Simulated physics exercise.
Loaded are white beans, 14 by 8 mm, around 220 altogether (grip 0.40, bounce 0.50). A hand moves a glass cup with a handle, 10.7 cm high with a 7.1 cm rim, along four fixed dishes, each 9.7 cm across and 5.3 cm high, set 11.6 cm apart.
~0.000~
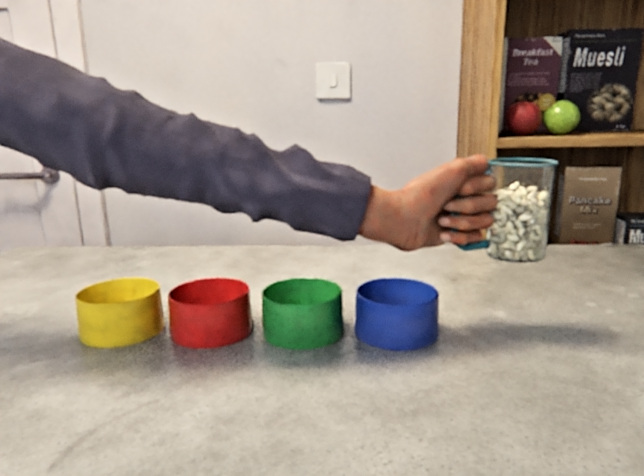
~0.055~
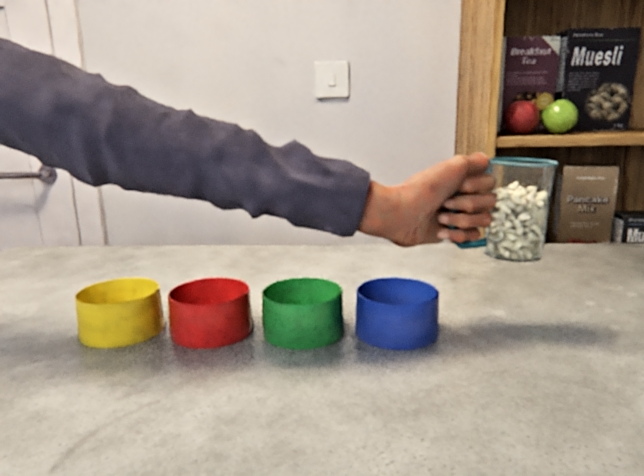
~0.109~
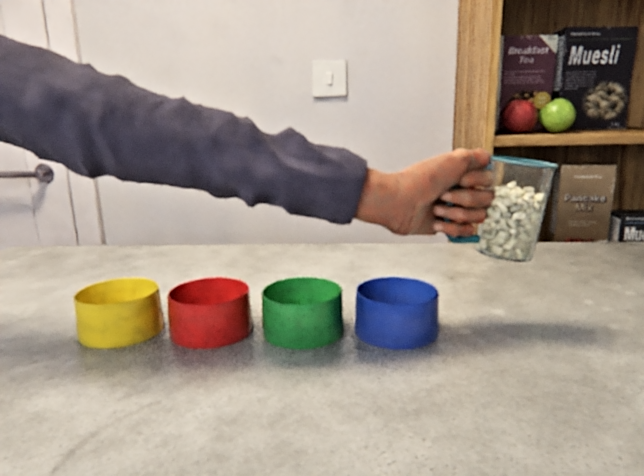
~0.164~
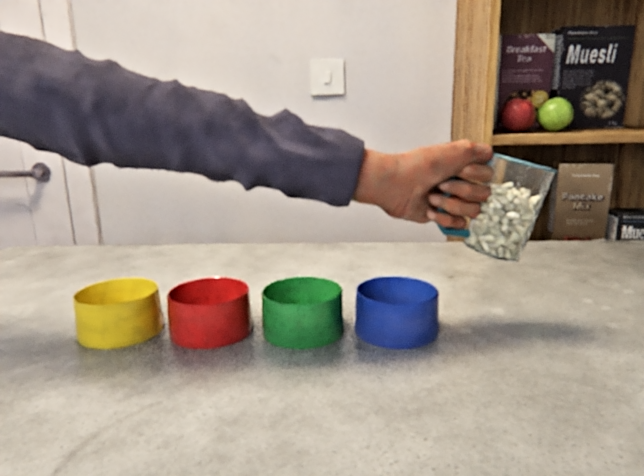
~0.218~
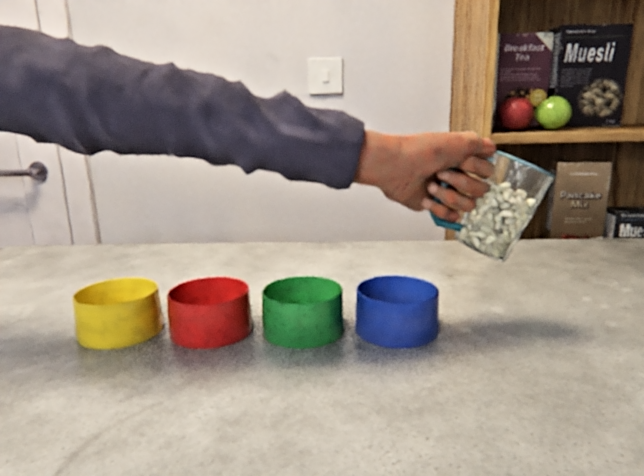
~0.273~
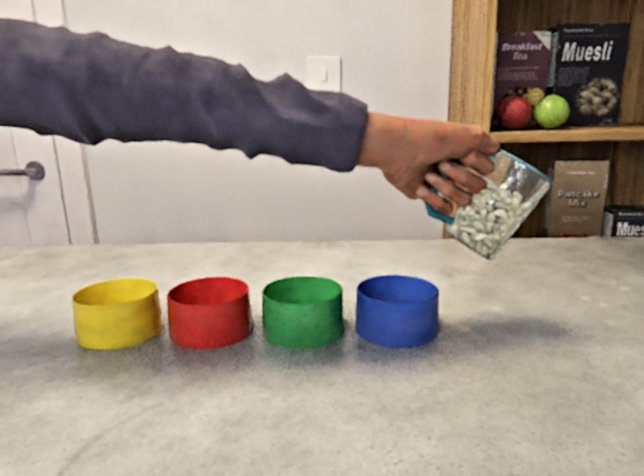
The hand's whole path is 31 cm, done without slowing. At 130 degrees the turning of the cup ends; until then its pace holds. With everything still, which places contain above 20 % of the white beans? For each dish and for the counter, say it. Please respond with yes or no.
Red no, blue no, green no, yellow no, counter yes.
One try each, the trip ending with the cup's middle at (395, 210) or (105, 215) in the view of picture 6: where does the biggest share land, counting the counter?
Most lands at counter on the first run and at counter on the second.
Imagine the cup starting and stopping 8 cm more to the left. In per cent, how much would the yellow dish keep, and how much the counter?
Then I'd expect yellow at 0 and the counter at 0.
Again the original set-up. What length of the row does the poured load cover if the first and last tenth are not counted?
Close to 11 centimetres along the dishes.
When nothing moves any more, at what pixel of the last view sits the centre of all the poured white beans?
Somewhere around (492, 325) in the final frame.
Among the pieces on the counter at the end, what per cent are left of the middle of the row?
Roughly 0 %.
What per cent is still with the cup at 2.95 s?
Roughly 0 in a hundred.
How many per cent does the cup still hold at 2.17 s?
About 0 per cent.
After 1.41 s, tilt 130 degrees; cup holds 0 %.
After 2.17 s, tilt 130 degrees; cup holds 0 %.
After 2.95 s, tilt 130 degrees; cup holds 0 %.
By 3.2 s all is still; red 0 %, blue 0 %, green 0 %, yellow 0 %, counter 100 %.
